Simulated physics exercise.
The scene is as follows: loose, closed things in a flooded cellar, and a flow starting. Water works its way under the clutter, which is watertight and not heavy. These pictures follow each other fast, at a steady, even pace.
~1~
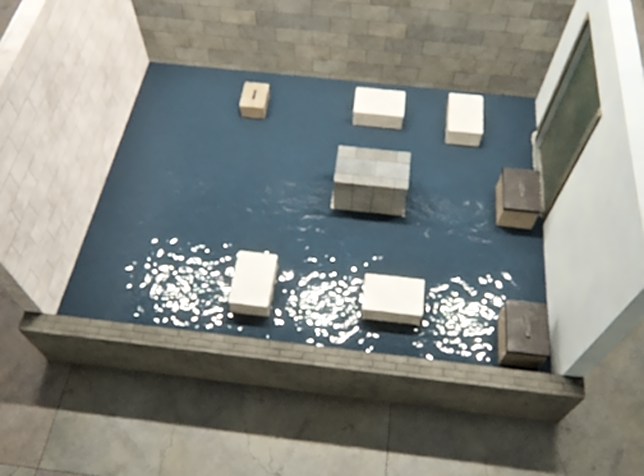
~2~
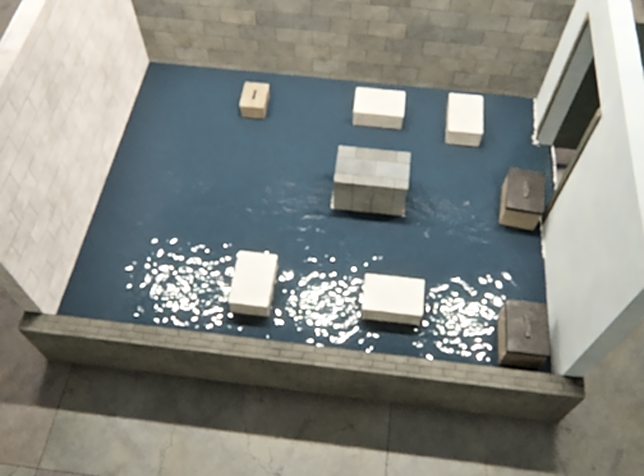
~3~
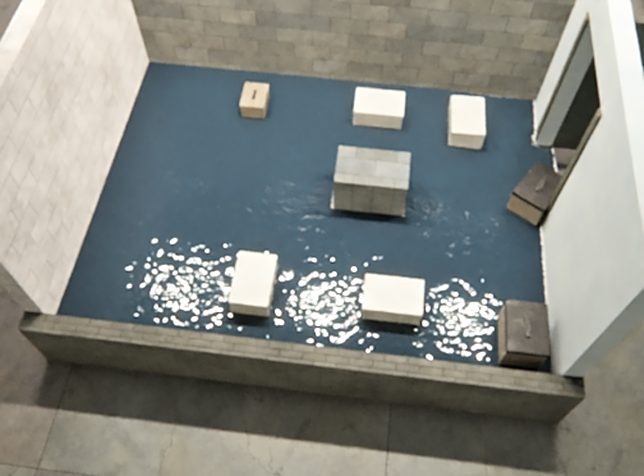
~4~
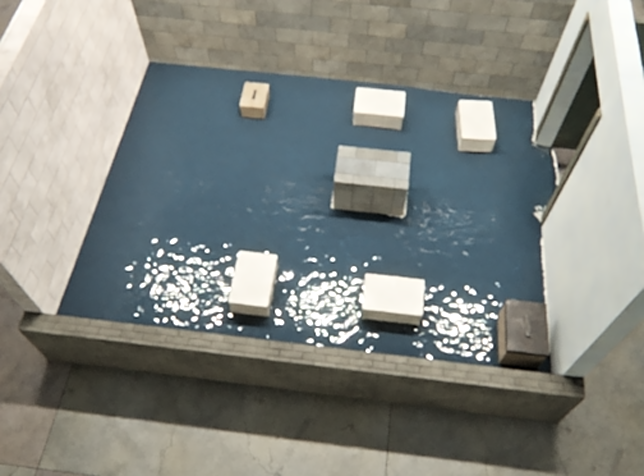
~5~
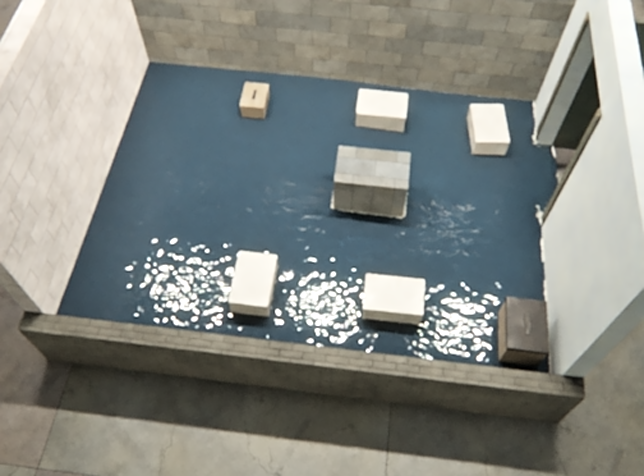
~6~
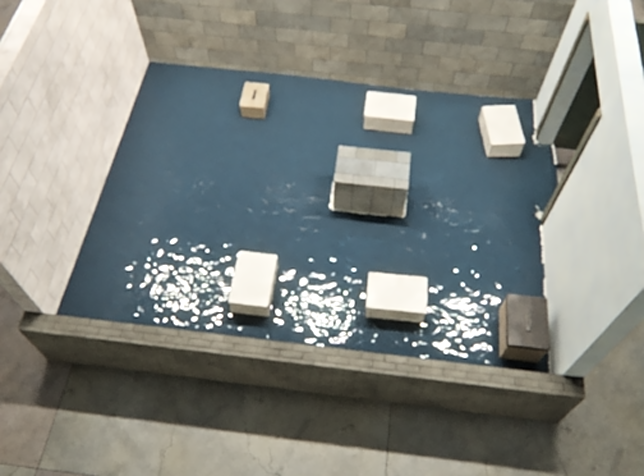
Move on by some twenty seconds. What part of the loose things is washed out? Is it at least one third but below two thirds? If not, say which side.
The share will most likely be no less than two thirds.
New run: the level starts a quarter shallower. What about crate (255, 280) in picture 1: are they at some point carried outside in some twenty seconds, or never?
If you ask me, it never leaves.
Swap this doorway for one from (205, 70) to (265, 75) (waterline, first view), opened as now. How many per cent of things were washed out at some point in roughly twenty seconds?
I'd say around 30 percent.
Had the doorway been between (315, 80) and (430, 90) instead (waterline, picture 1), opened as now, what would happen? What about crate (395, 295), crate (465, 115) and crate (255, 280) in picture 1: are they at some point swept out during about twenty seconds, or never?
The three read no escape, escape and no escape, in that order.
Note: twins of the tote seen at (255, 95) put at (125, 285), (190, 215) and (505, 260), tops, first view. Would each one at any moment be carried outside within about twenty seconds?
In order: Never leaves, never leaves, leaves the room.
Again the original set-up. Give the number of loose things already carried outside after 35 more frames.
By that point the tally is 4.
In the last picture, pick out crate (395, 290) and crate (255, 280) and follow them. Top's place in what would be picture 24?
About (485, 246) and (316, 282).
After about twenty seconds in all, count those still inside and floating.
Tally at that point: 1.
A moment on, 2 of 7 are out; 5 afloat.
Next, 3 of 7 are out; 4 afloat.
Later, 4 of 7 are out; 3 afloat.
In the end, 6 of 7 are out; 1 afloat.
